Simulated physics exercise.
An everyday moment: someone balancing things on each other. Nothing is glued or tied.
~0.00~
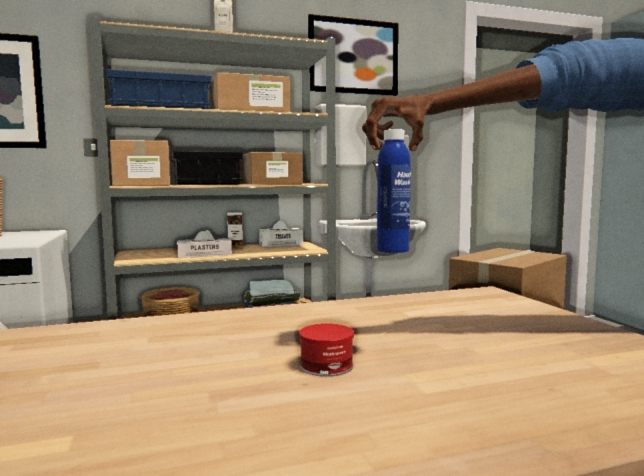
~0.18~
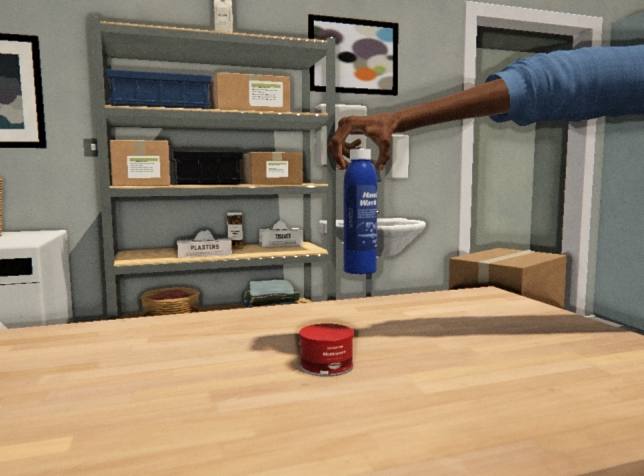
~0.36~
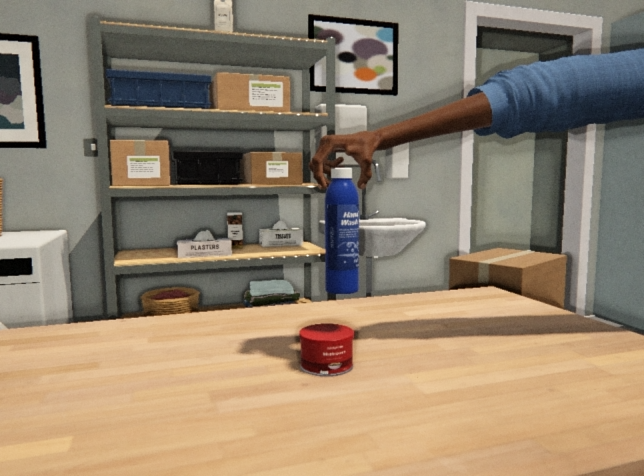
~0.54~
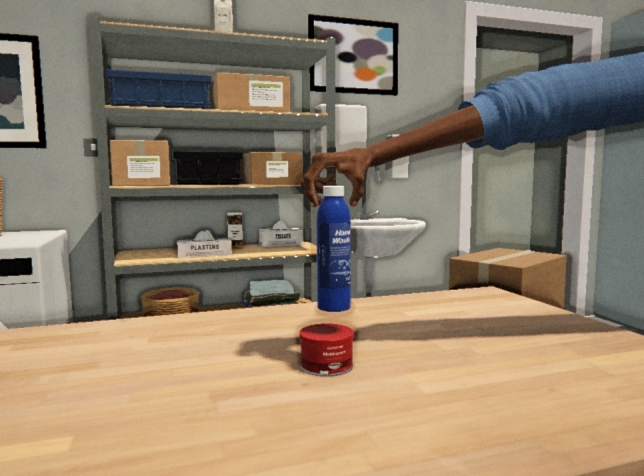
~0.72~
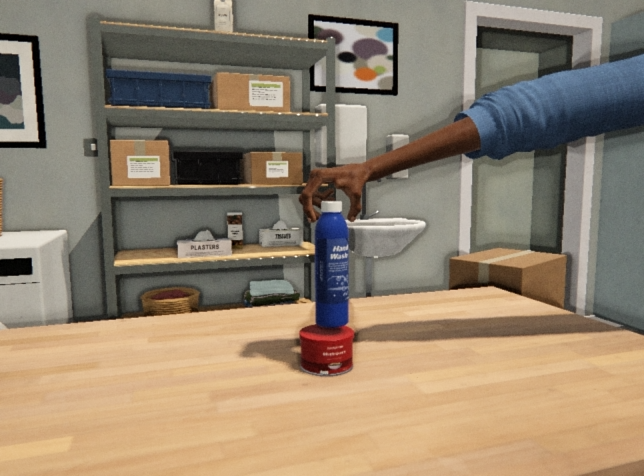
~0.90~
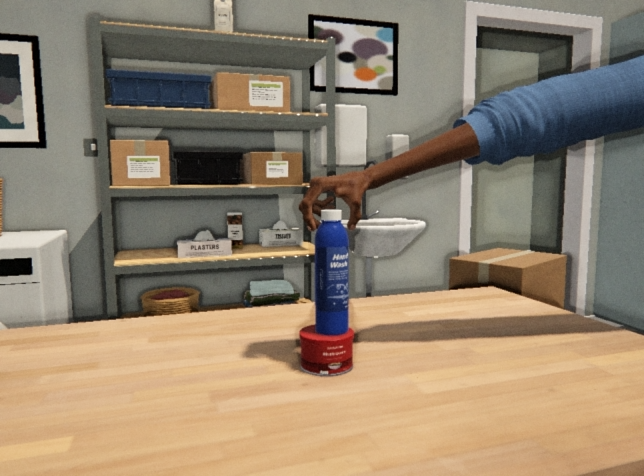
Blue bottle held by a hand moving left and down over a wooden table, coming to rest on a red tub.
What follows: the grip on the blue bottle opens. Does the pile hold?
Here the pile stays up.
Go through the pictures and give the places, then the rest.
The first frame shows on its way; blue bottle (394, 191); red tub (327, 349).
The second frame shows on its way; blue bottle (360, 211); red tub (327, 349).
The third frame shows on its way; blue bottle (342, 230); red tub (327, 349).
The fourth frame shows on its way; blue bottle (334, 248); red tub (327, 349).
The fifth frame shows on its way; blue bottle (332, 263); red tub (327, 349).
The sixth frame shows in place under the hand; blue bottle (332, 271); red tub (327, 349).
After 1.10 s, no change.
After 1.50 s, blue bottle resting near (332, 272).
In the end (2.0 s), both unmoved. At the end, from the last picture's camera, blue bottle near (332, 272). The pile holds.
